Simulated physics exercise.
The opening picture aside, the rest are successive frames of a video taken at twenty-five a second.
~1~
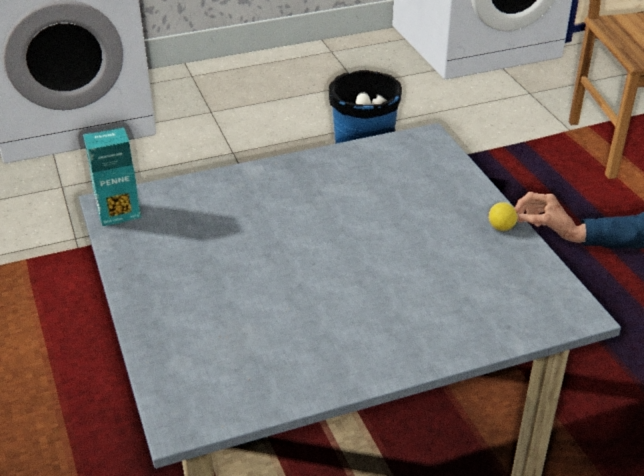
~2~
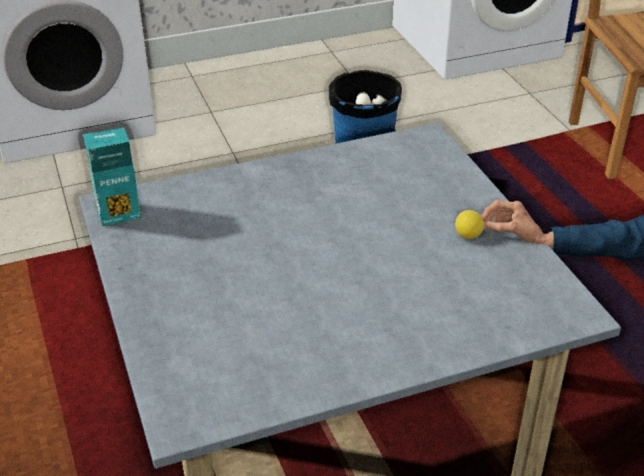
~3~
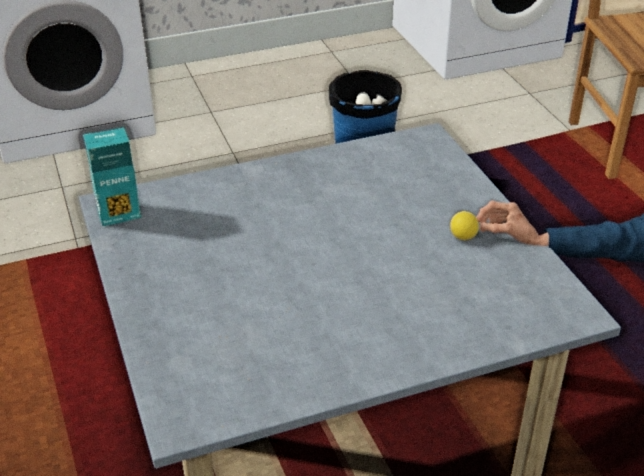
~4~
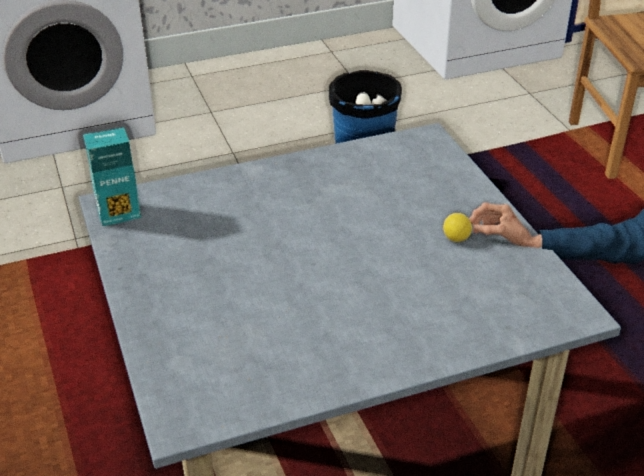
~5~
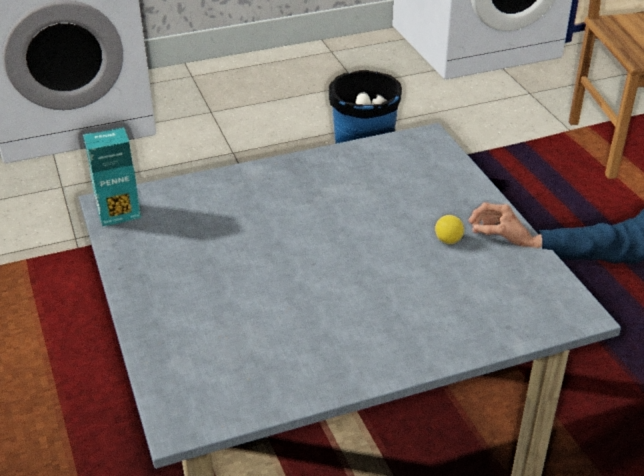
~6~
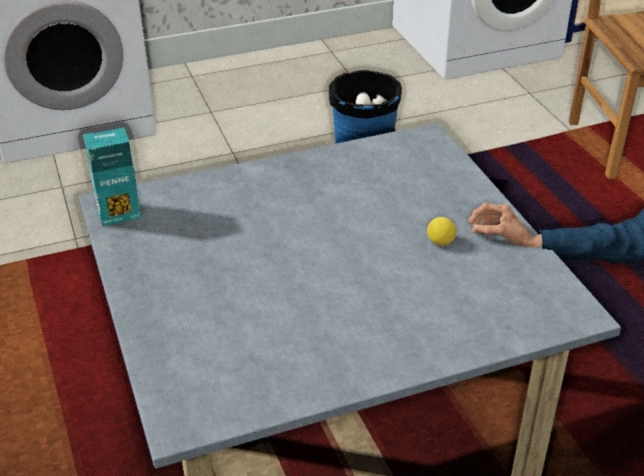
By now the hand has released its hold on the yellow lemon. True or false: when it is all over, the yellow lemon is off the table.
False.
Then, 0.20 s on from there, yellow lemon shifted well along near (406, 240).
Then, 0.40 s on from there, yellow lemon shifted well along near (374, 247).
Then, 0.60 s on from there, yellow lemon shifted well along near (348, 254).
Then, 1.00 s on from there, yellow lemon shifted well along near (311, 262).
In the end, moved from the start, yellow lemon. At the end, from the last picture's camera, yellow lemon near (297, 266).
